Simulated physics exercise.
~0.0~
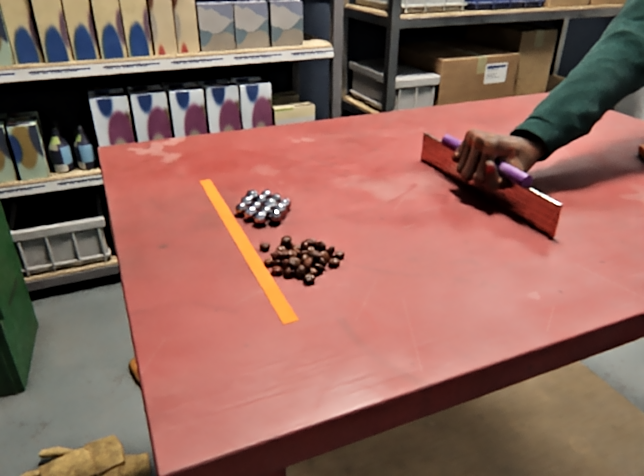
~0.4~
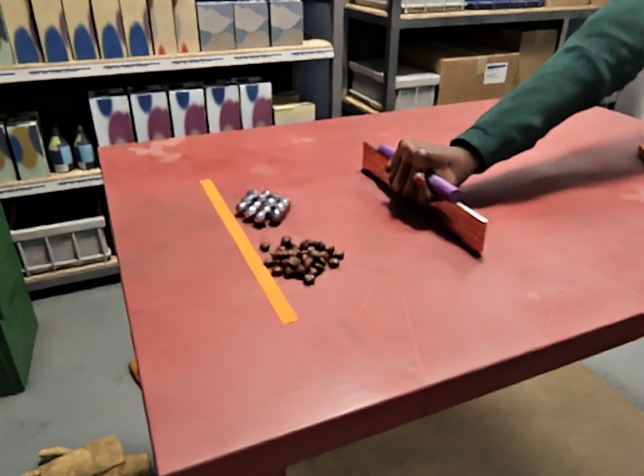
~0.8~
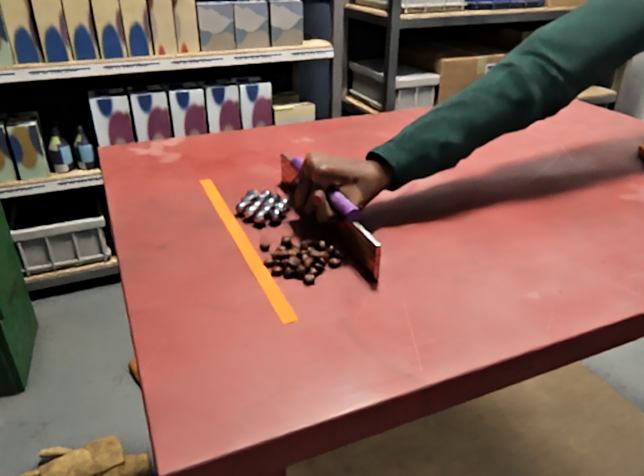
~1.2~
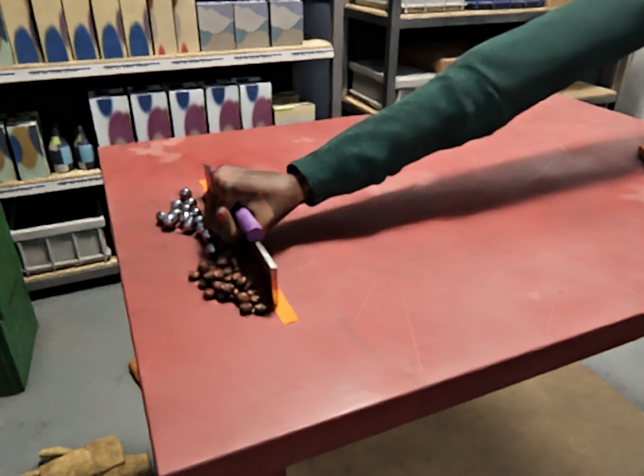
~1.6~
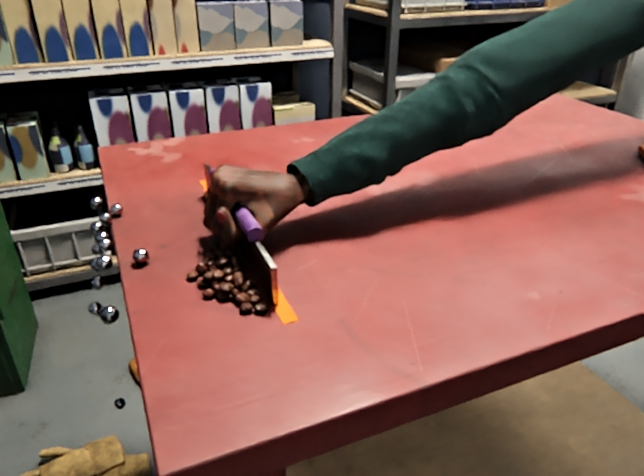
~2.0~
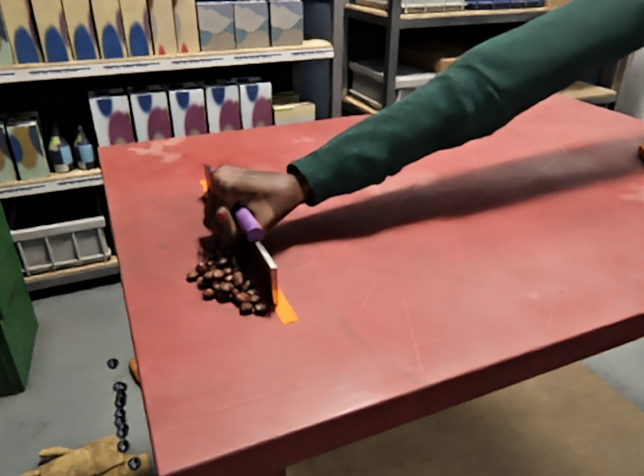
A hand in a green sleeve slid a red scraper left across a red table, pushing a heap of shiny silver balls and a heap of brown bits until it stopped at the orange tape; the balls rolled off the edge, while the brown bits stayed.
